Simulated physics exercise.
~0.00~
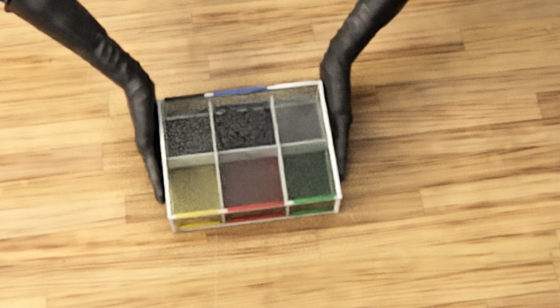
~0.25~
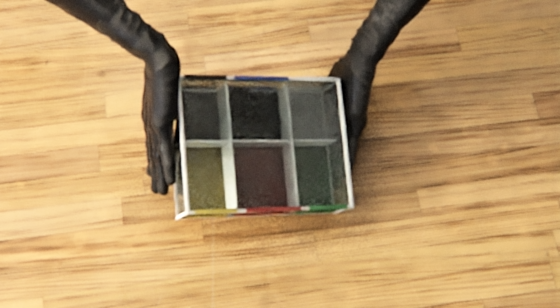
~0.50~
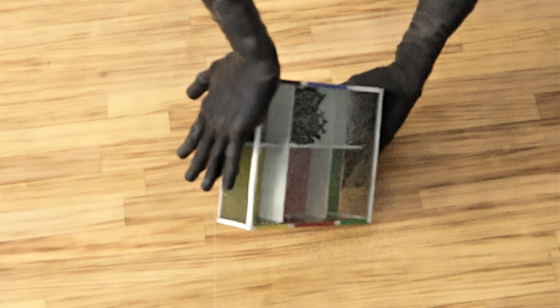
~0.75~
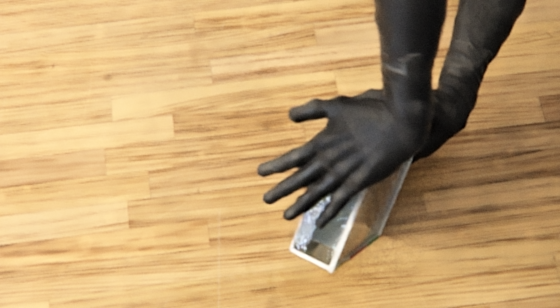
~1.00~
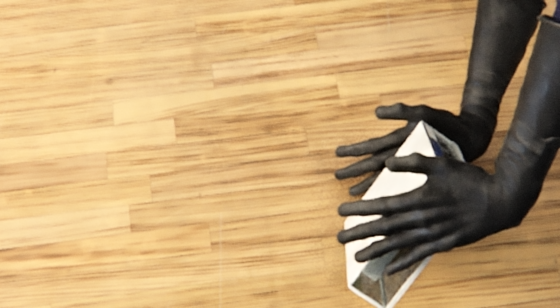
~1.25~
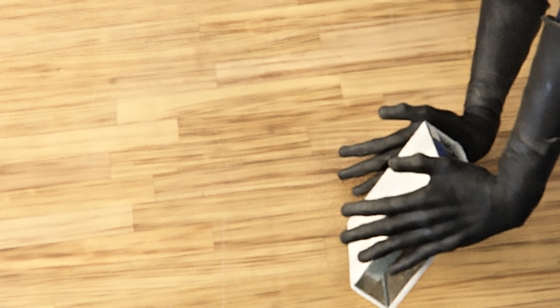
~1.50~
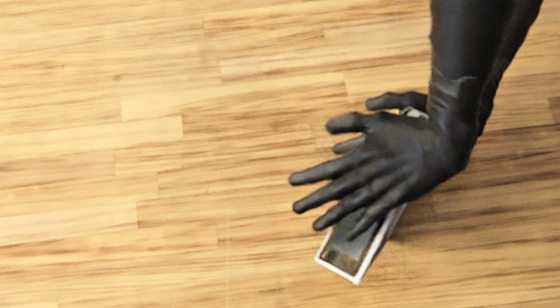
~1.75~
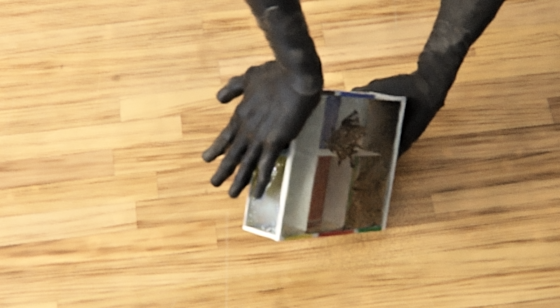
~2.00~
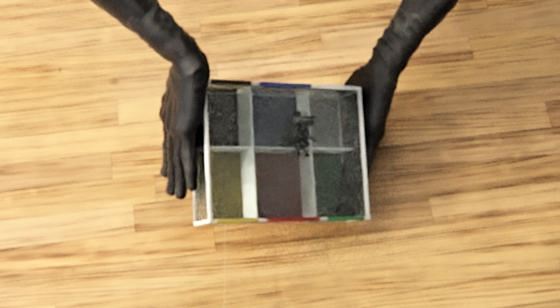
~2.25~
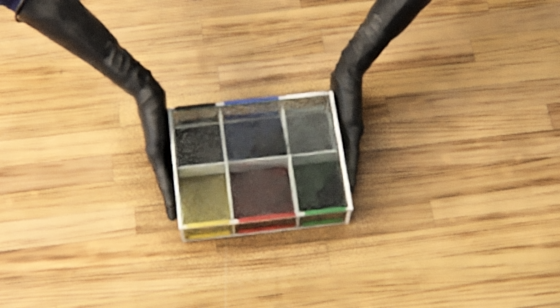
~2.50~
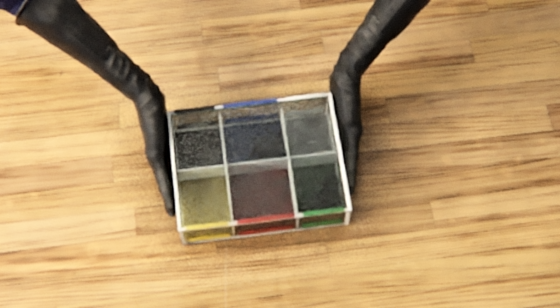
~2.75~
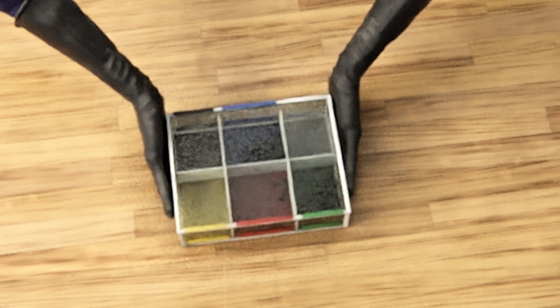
Clear divided box holding small dark pieces tilting up past its side between black-gloved hands, pausing, then lowering flat again.
